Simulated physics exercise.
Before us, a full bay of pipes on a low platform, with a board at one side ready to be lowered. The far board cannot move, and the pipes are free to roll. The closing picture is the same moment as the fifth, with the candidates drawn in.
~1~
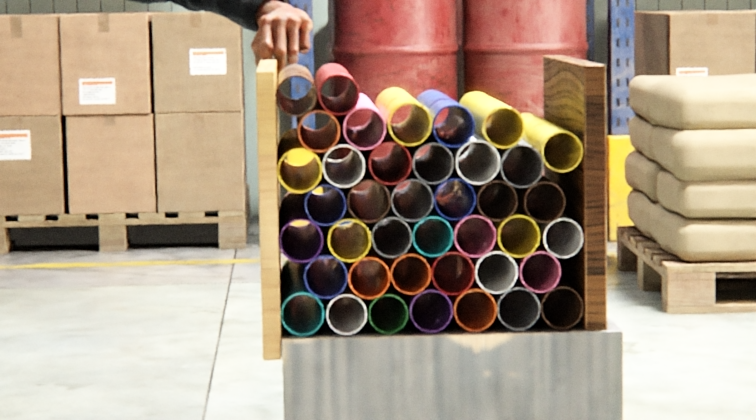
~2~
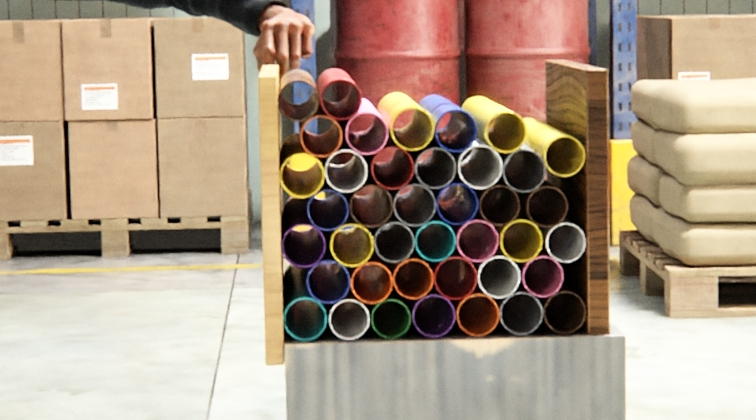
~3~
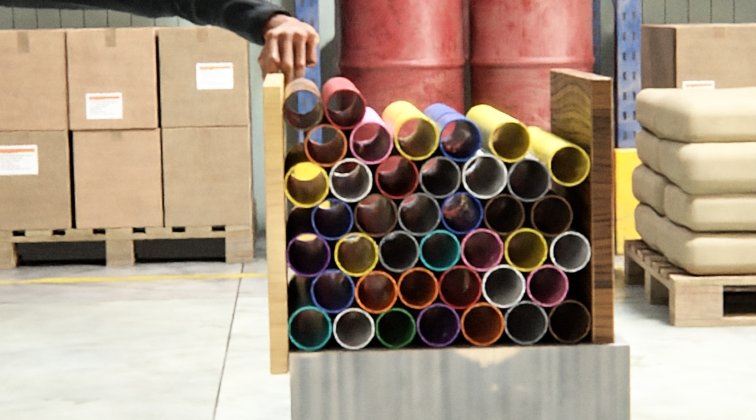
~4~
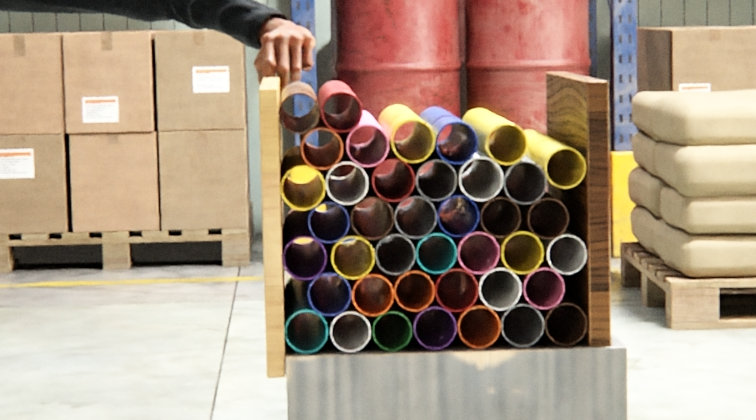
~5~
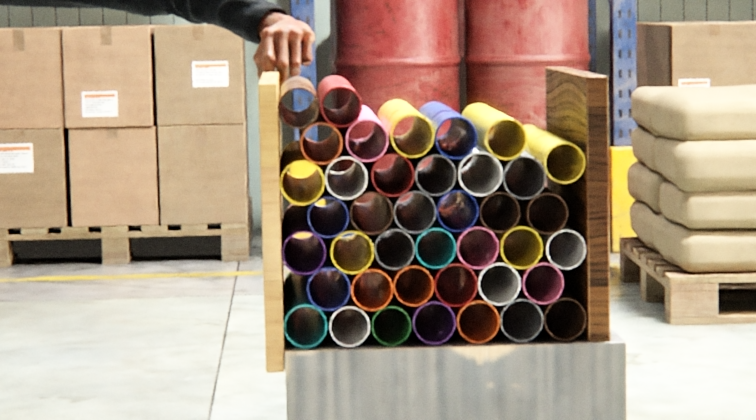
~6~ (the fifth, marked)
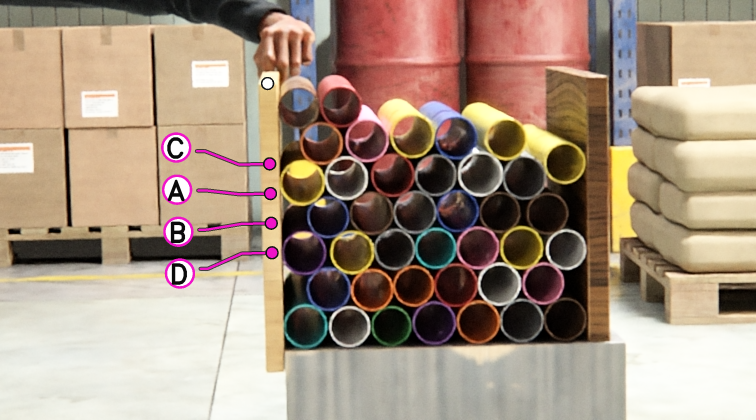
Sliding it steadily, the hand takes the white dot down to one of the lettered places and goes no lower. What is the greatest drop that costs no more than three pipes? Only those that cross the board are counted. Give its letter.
The lowest mark that will do is B.
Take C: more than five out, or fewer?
It loses fewer than five.
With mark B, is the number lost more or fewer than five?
It loses fewer than five.
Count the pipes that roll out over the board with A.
It comes to one.
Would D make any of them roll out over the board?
Yes, at D.
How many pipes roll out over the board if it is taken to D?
The count is four.
On the marked copy, A at (271, 193); B at (271, 223); C at (270, 164); D at (272, 253); the white dot at (268, 83).
Following B. Soon after the start, top of the board (278, 146).
Later, top of the board (280, 219).
In the end, top of the board (280, 222), one out over the board.
As for the rest, A one out over the board; C none out over the board; D four out over the board.
